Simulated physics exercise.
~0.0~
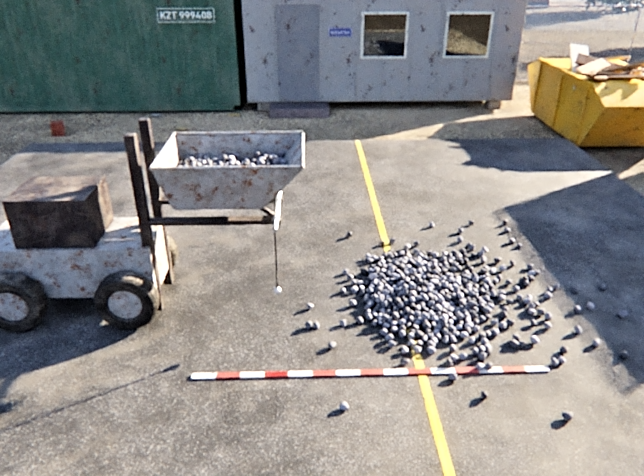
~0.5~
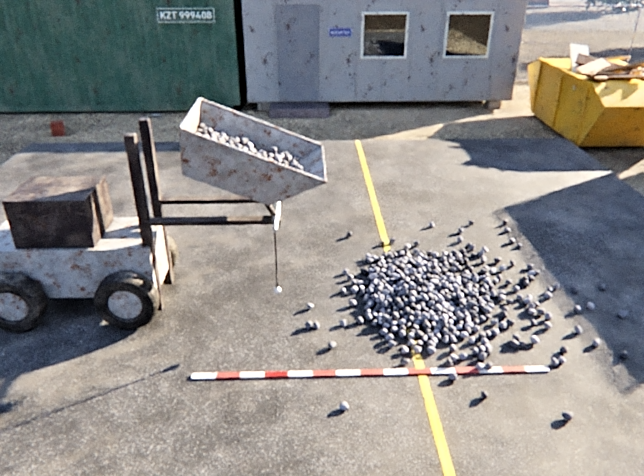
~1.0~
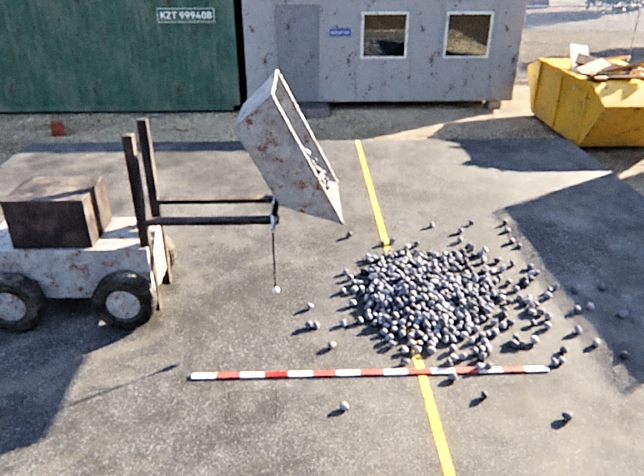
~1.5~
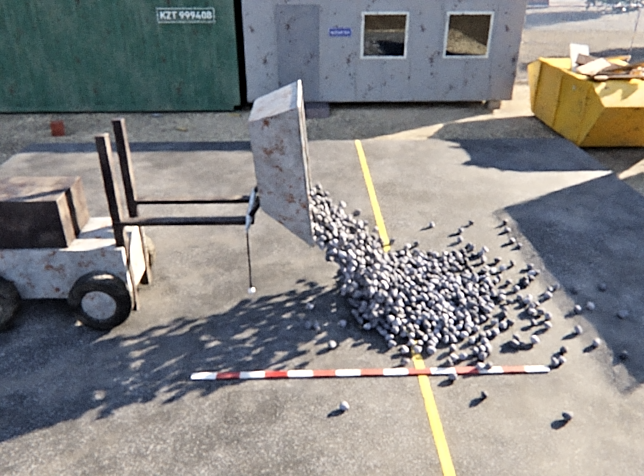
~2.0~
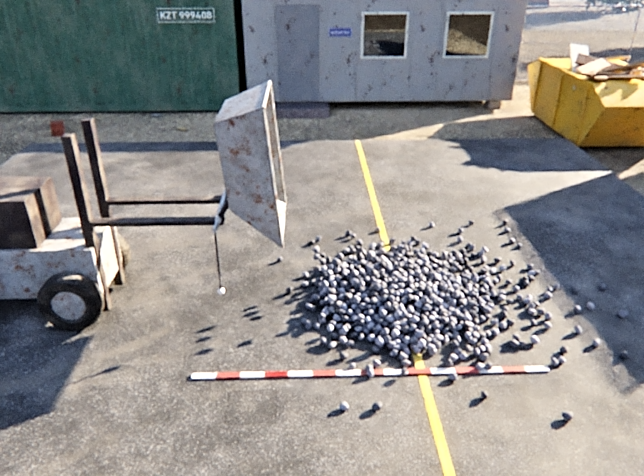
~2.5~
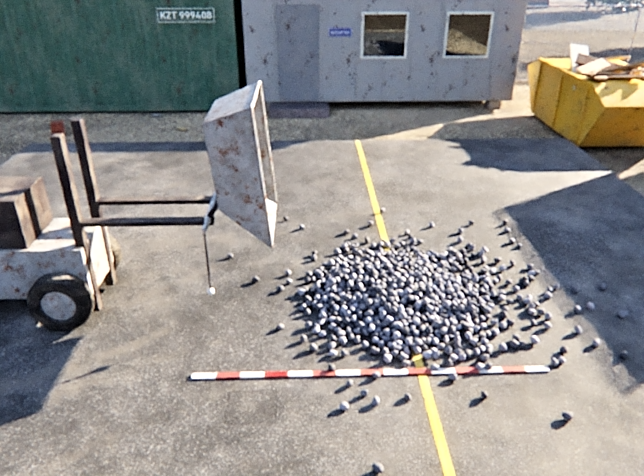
A forklift with a rusty, whitish tipping skip full of grey, rounded stones stands at the left of a paved yard, seen from above. A loose heap of similar stones lies to the right across a yellow line, behind a red-and-white striped staff, with a green container, a grey cabin and a yellow skip beyond. The raised skip tilts to the right, steeper and steeper, until its stones pour onto the near side of the heap. Meanwhile the machine backs away to the left. It ends with the emptied skip still steeply tipped and the heap spread wider on both sides of the line, a few stones scattered past the staff.
